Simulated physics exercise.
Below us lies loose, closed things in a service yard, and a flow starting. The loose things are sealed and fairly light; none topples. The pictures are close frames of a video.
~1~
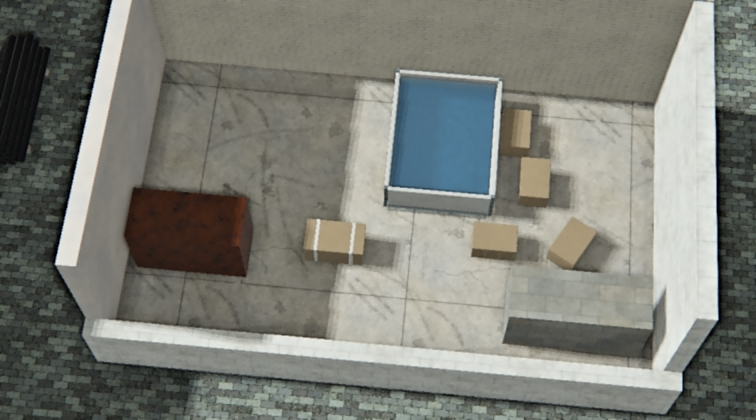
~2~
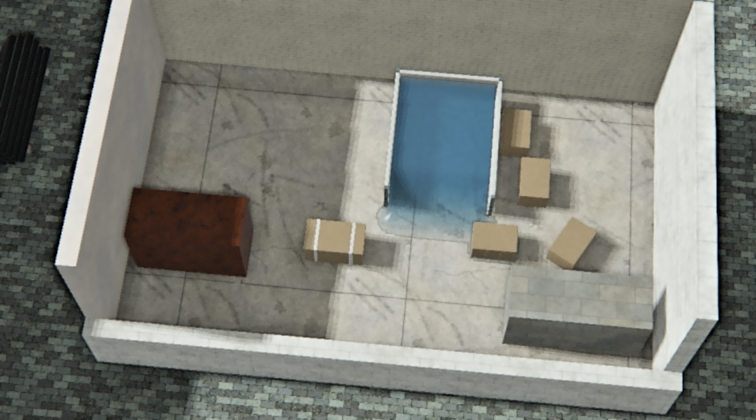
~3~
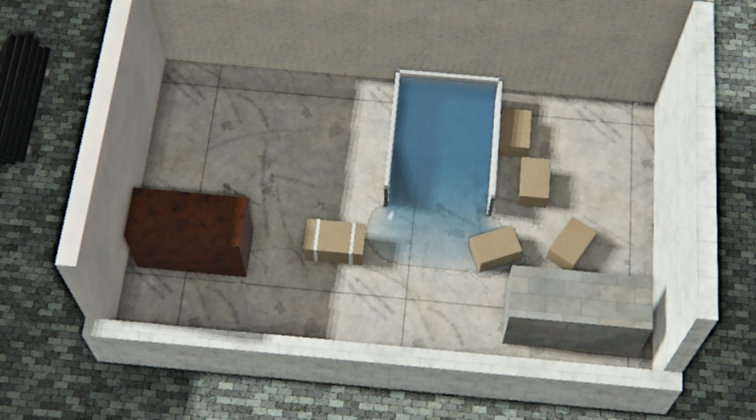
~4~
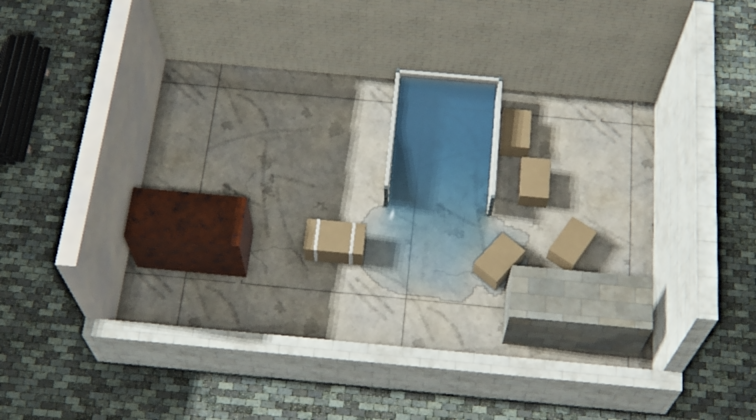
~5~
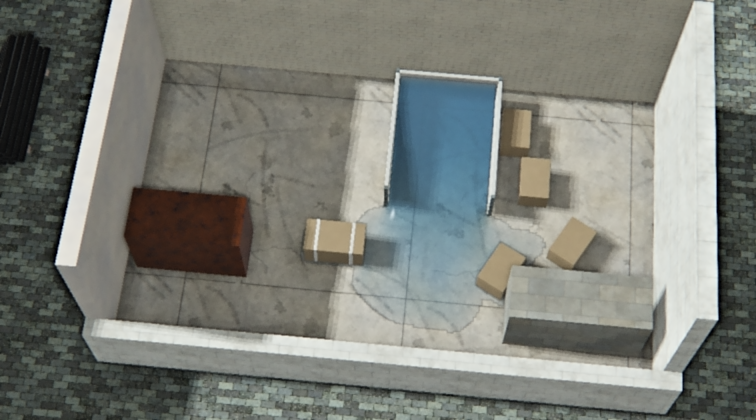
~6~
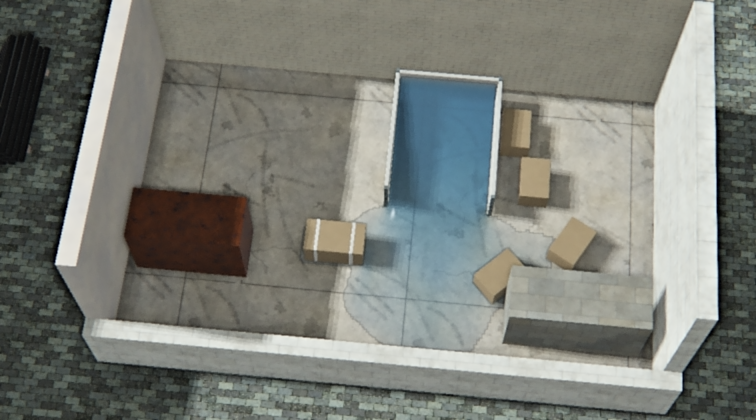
To begin with, a blue pool of water sits walled in among closed boxes in a service yard. Its near side opens and water pours onto the pale floor, pushing the nearest box, which turns and slides a short way toward a grey block. The water then spreads wider while the other boxes stay put.
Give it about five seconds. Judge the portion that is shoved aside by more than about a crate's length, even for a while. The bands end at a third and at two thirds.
Share: From one to two thirds.
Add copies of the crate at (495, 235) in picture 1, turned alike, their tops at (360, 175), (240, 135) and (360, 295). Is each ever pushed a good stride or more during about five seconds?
In that order: Not that far, no, moved that far.
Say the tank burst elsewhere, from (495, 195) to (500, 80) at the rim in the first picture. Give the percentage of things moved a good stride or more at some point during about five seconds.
Some 80 per cent.
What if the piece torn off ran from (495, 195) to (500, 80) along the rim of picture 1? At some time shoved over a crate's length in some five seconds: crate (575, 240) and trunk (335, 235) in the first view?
One after the other: Shifted that much, not that far.
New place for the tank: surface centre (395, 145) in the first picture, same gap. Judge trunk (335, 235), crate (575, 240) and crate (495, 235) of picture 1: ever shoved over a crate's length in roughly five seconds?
In turn: That far or more, short of that, yes.
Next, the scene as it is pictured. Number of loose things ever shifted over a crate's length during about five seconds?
I count 2.
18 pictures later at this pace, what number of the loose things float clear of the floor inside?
I count 0.
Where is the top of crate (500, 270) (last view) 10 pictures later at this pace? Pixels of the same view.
Roughly at (526, 268).
A moment on, 1 of 5 are well off their spots; 1 afloat.
Next, 1 of 5 are well off their spots; 1 afloat.
Later, 1 of 5 are well off their spots; 0 afloat.
In the end, 2 of 5 are well off their spots, and 2 have been at some point; 2 afloat.
